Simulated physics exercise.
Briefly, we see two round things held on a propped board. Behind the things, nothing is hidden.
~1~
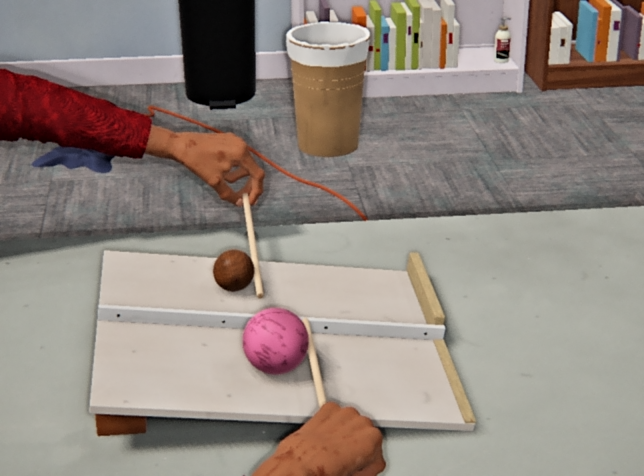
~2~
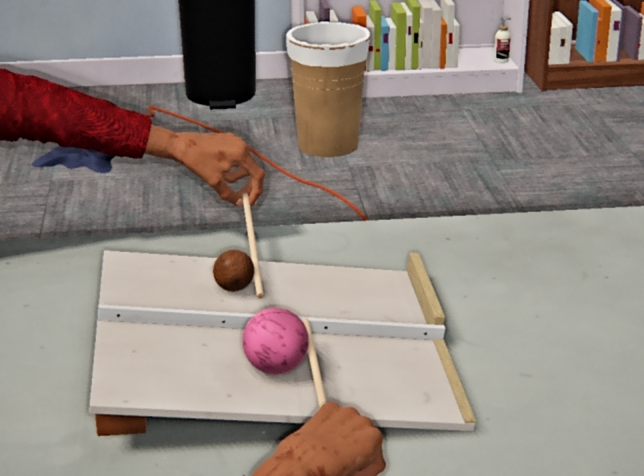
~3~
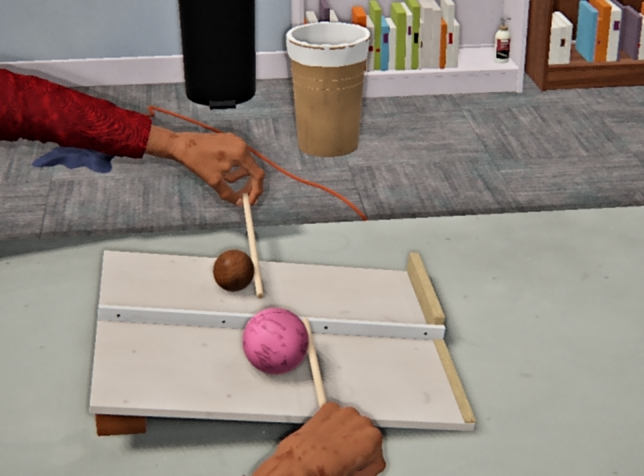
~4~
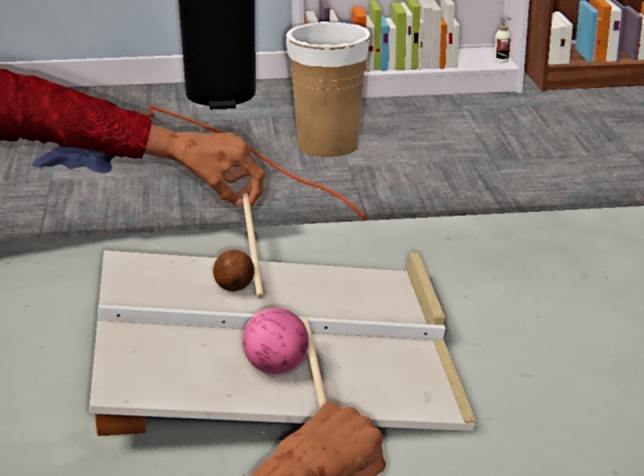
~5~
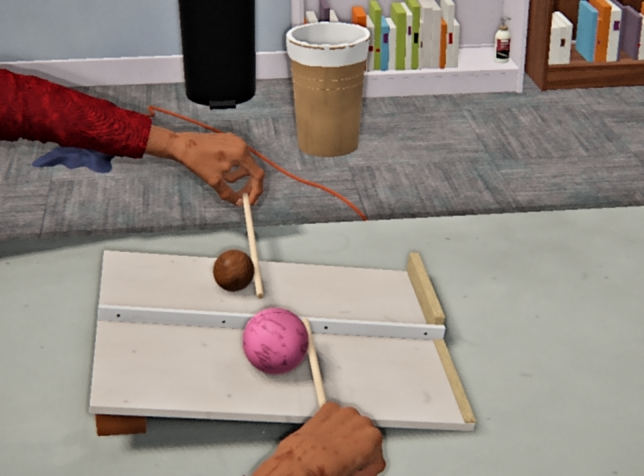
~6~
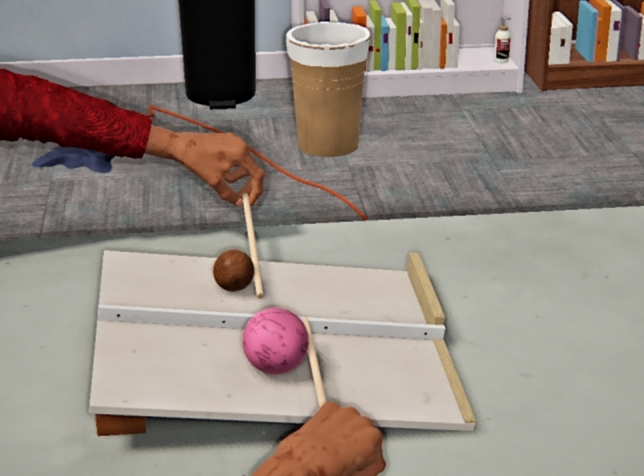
A small brown ball and a larger pink ball rest on a propped white board, each held back by a thin wooden stick in a person's hand. From beginning to end, the balls, the sticks and both hands stay in the same places, with no visible movement.
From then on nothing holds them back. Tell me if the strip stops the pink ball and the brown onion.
Taking them one at a time, the pink ball gets past the barrier and the brown onion stays put.
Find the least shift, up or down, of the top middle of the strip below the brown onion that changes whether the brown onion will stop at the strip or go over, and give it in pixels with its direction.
Some 12 pixels, down.
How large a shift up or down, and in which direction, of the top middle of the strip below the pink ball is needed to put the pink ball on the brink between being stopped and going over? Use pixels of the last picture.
Upward, by some 8 pixels.
Then, 0.70 s after the last picture, pink ball rolling on the board near (436, 352); brown onion rolling on the board near (376, 281).
By the end, the pink ball runs past the strip; the brown onion gets caught, near (402, 283).
